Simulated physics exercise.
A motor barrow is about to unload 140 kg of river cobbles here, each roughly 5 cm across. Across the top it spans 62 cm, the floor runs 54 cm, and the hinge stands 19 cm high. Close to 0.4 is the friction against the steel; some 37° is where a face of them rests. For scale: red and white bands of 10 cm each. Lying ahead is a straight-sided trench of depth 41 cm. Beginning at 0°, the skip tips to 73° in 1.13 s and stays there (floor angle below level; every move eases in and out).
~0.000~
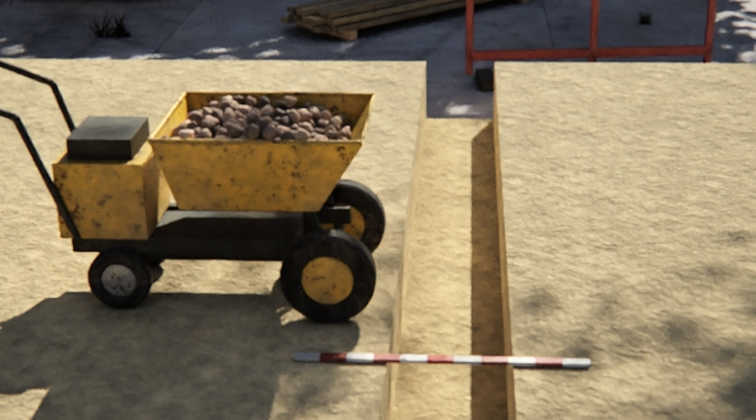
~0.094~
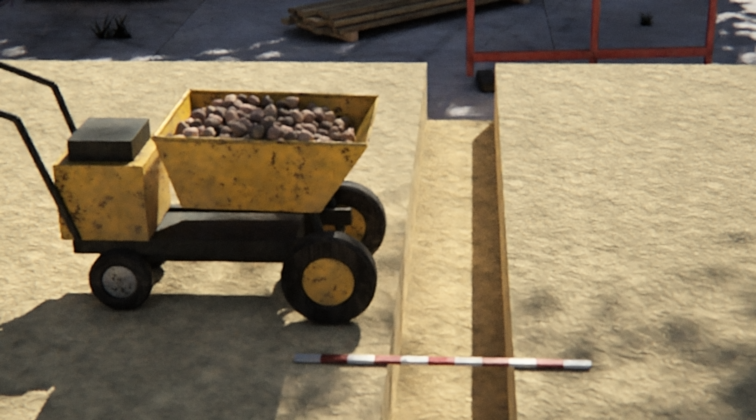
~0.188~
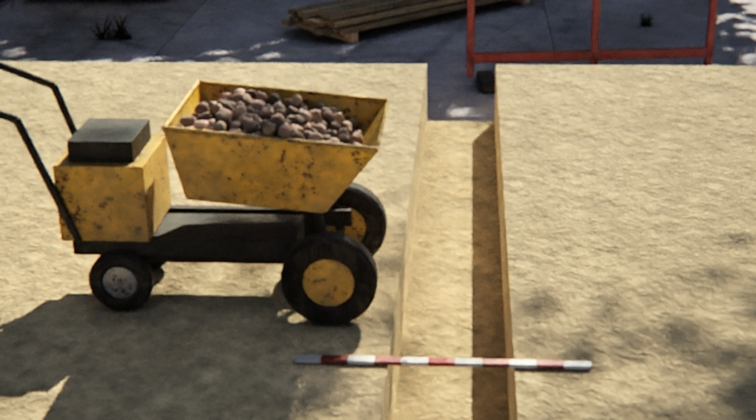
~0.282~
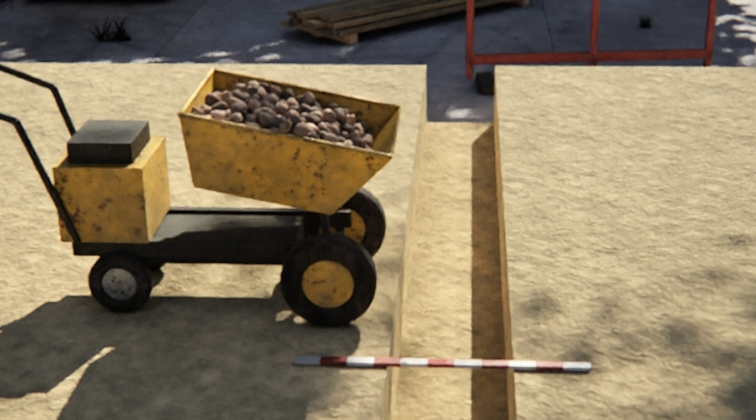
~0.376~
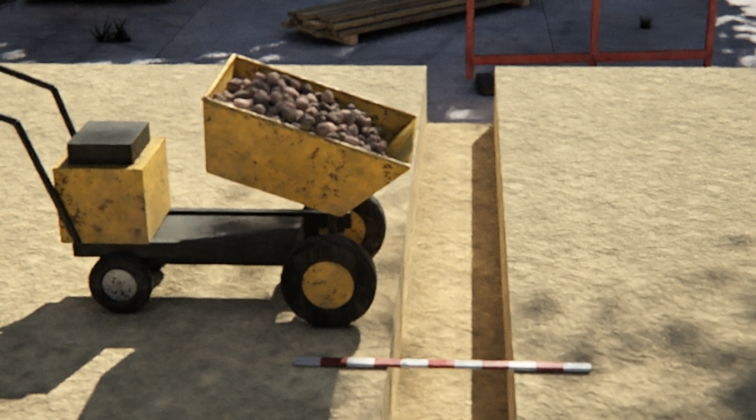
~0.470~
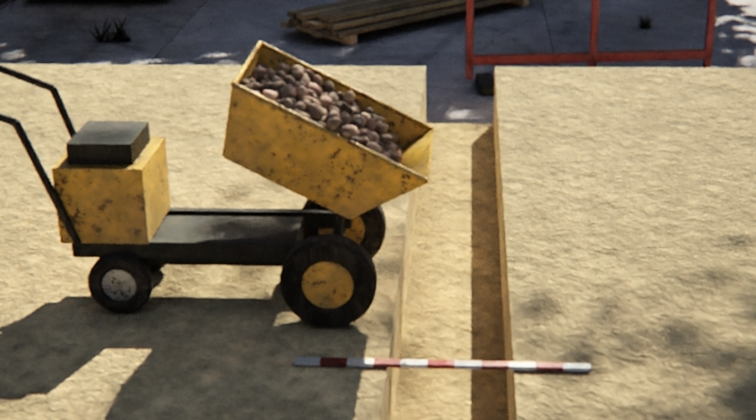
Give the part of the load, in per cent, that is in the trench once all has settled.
Close to 47 in a hundred.
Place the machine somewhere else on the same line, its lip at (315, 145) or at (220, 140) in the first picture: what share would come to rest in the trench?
It comes to about 85 and 75 in a hundred.
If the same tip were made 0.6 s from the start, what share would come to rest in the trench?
In that case some 30 per cent.
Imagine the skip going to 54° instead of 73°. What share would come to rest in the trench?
The trench would hold about 15% of it.
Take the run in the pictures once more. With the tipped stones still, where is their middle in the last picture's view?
Around (524, 291).
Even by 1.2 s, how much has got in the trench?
I'd say near 10 per cent at that time.
After 0.9 s the floor is at 62°; 100 % in the skip; the foremost stones are at (481, 212).
After 1.2 s the floor is at 73°; 61 % in the skip, 8 % in the trench, 31 % past the trench; the foremost stones are at (616, 294).
After 1.6 s the floor is at 73°; 28 % in the skip, 17 % in the trench, 55 % past the trench; the foremost stones are at (754, 309).
After 3.5 s the floor is at 73°; 0 % in the skip, 47 % in the trench, 53 % past the trench; the foremost stones are past the picture's edge.
